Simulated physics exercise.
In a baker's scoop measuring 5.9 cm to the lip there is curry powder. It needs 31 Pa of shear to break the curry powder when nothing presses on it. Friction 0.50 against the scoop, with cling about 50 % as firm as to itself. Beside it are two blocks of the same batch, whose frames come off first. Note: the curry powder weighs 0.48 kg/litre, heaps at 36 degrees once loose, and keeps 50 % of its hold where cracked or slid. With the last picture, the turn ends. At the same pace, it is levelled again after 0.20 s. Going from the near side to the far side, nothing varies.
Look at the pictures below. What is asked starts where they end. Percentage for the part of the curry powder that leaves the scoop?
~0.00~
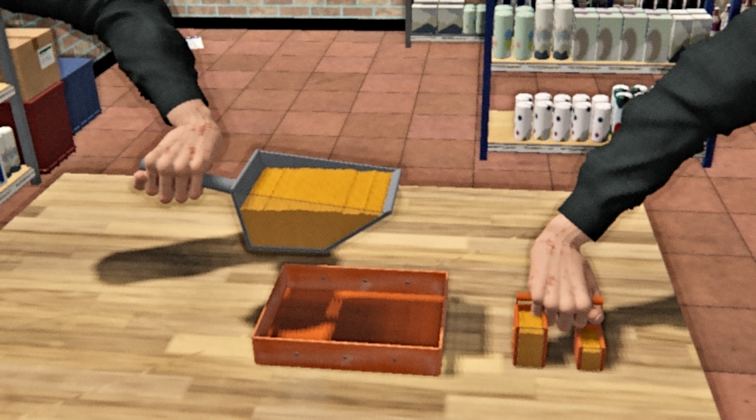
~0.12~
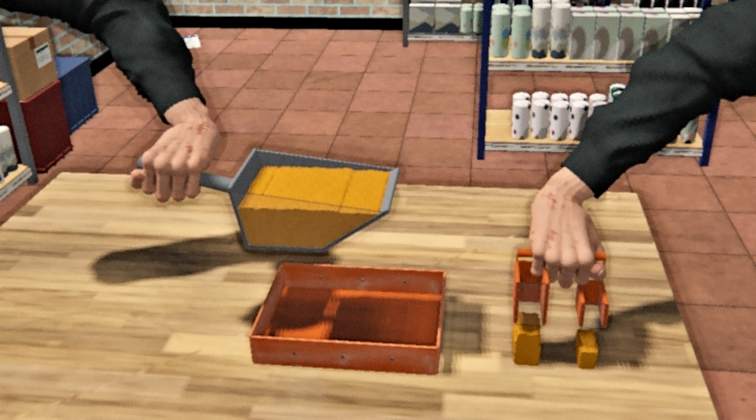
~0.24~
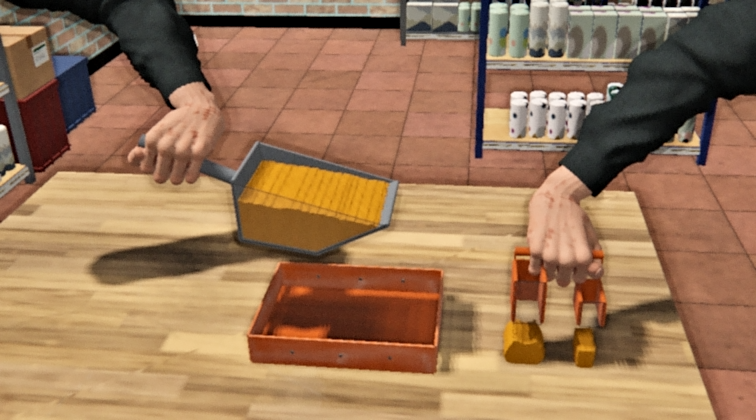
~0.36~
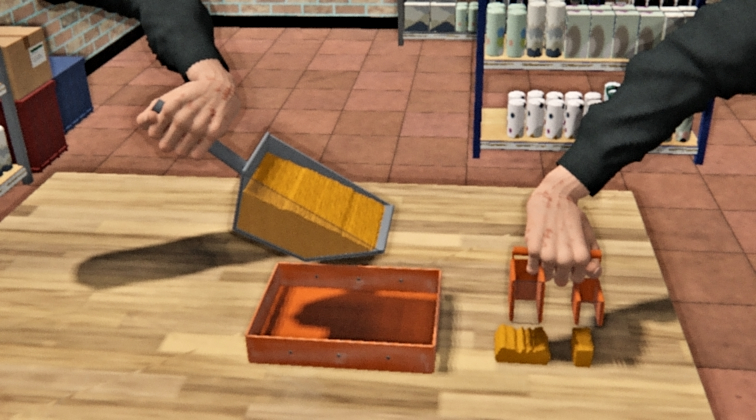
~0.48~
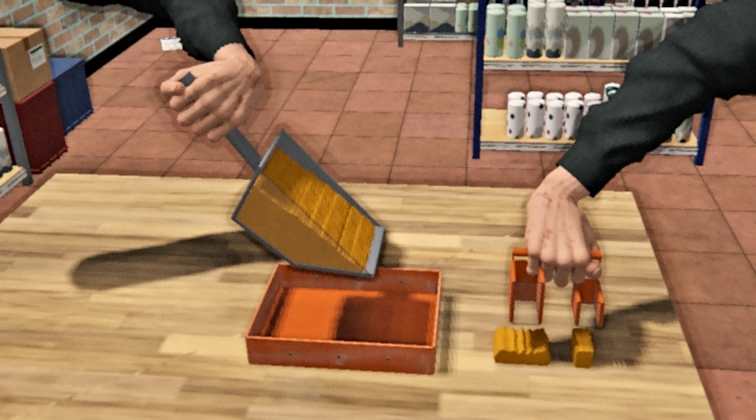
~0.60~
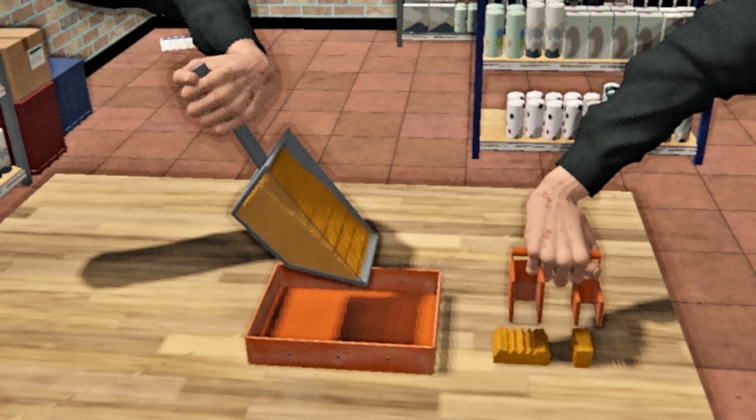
Near 0 %.
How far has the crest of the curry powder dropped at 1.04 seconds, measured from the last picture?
1.0 cm.
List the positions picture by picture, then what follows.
Lip at (388, 211), tilt 0 degrees; crest of the curry powder at (292, 209); block heights 5.7 cm, 3.1 cm (left to right), in the first frame.
Lip at (386, 210), tilt 0 degrees; crest of the curry powder at (283, 208); block heights 5.3 cm, 3.1 cm (left to right), in the second frame.
Lip at (386, 224), tilt 9 degrees; crest of the curry powder at (243, 202); block heights 4.0 cm, 3.1 cm (left to right), in the third frame.
Lip at (382, 250), tilt 25 degrees; crest of the curry powder at (244, 193); block heights 2.8 cm, 3.1 cm (left to right), in the fourth frame.
Lip at (372, 274), tilt 41 degrees; crest of the curry powder at (257, 189); block heights 2.6 cm, 3.1 cm (left to right), in the fifth frame.
Lip at (366, 282), tilt 48 degrees; crest of the curry powder at (258, 188); block heights 2.6 cm, 3.1 cm (left to right), in the sixth frame.
After 0.80 s, the scoop is at 48 degrees and 0 % has left it.
After 1.04 s, the scoop is at 26 degrees and 0 % has left it.
After 1.27 s, the scoop is at 1 degrees and 0 % has left it.
After 1.50 s, the scoop is at 0 degrees and 0 % has left it.
After 1.71 s, the scoop is at 0 degrees and 0 % has left it.
